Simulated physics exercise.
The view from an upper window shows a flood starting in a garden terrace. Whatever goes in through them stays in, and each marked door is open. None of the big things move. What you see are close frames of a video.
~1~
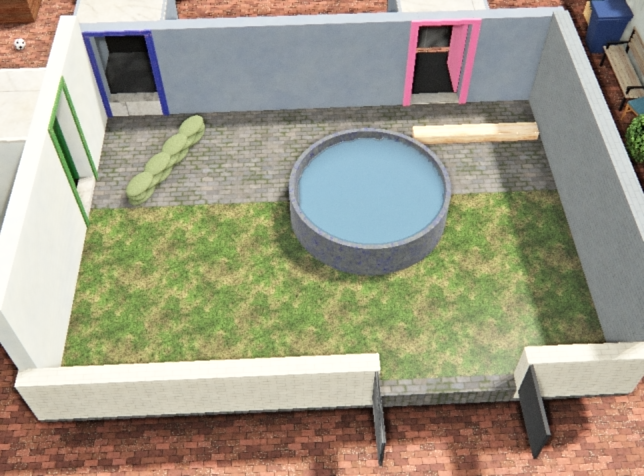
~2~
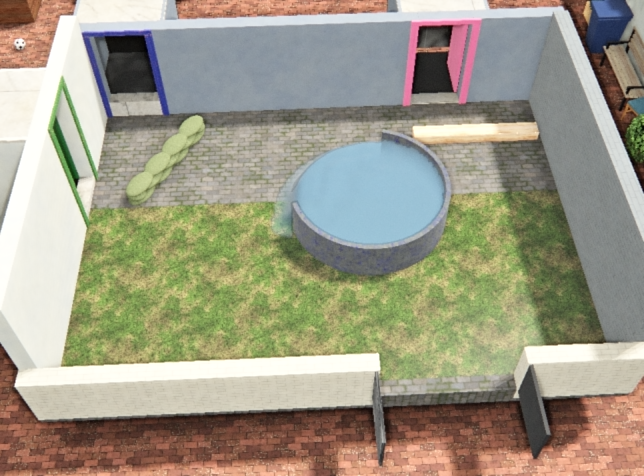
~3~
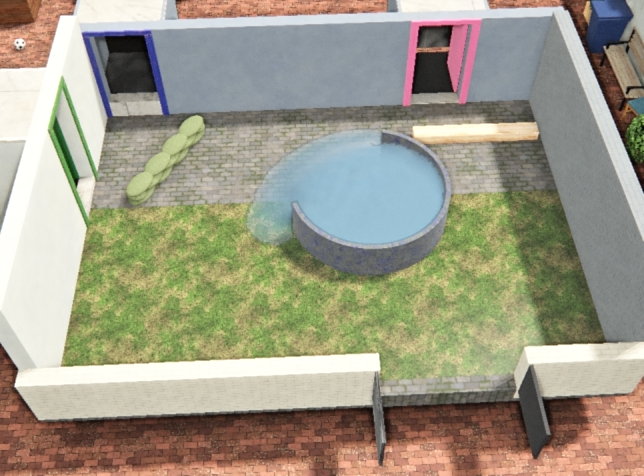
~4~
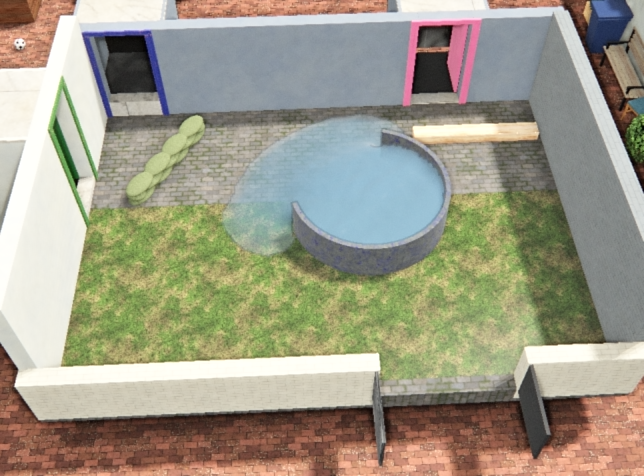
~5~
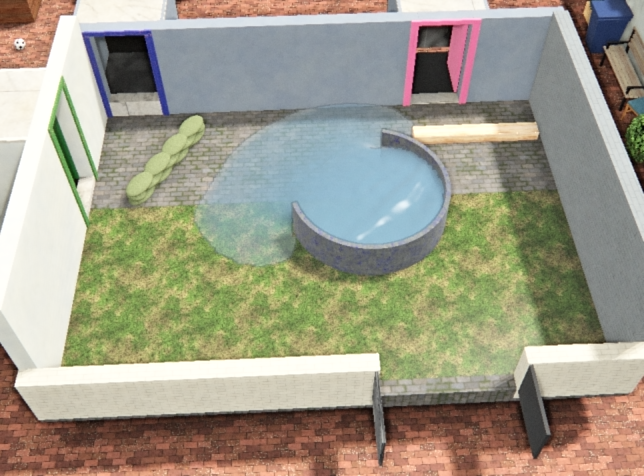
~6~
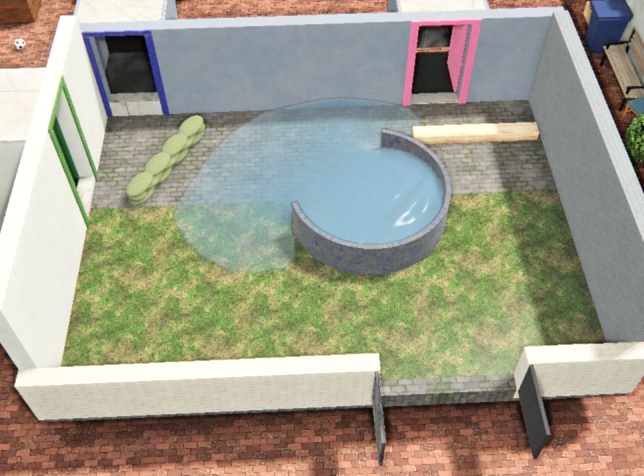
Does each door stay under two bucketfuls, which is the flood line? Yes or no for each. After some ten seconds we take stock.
Blue door - yes, stays under; pink door - no, it floods; green door - yes, stays under.
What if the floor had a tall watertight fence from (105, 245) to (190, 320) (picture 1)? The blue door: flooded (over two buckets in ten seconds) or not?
Reading: The blue door remains beneath the mark.
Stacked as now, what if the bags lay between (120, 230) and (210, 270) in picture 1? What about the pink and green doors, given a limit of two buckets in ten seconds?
As for the pink door, it exceeds it; as for the green door, it exceeds it.
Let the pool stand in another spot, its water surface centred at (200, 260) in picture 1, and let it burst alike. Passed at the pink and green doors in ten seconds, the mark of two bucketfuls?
Pink door: Above; green door: Above.
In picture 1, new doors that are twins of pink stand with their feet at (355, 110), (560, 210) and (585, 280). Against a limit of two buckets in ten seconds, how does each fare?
In that order: Lets more in, takes less, stays under.
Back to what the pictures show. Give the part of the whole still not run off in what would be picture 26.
100 %.
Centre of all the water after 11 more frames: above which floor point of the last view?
Close to (283, 173).
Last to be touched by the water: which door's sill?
I pick the green-painted one.
A moment on, water covers 30 % of the floor; the blue door not reached, the pink door wet at the sill, nothing in, the green door not reached.
Next, water covers 40 % of the floor; the blue door wet at the sill, nothing in, the pink door under two buckets in, the green door wet at the sill, nothing in.
Then, water covers 50 % of the floor; the blue door wet at the sill, nothing in, the pink door under two buckets in, the green door under two buckets in.
Later, water covers 70 % of the floor; the blue door wet at the sill, nothing in, the pink door under two buckets in, the green door under two buckets in.
In the end, water covers 90 % of the floor; the blue door wet at the sill, nothing in, the pink door over two buckets in, the green door under two buckets in.
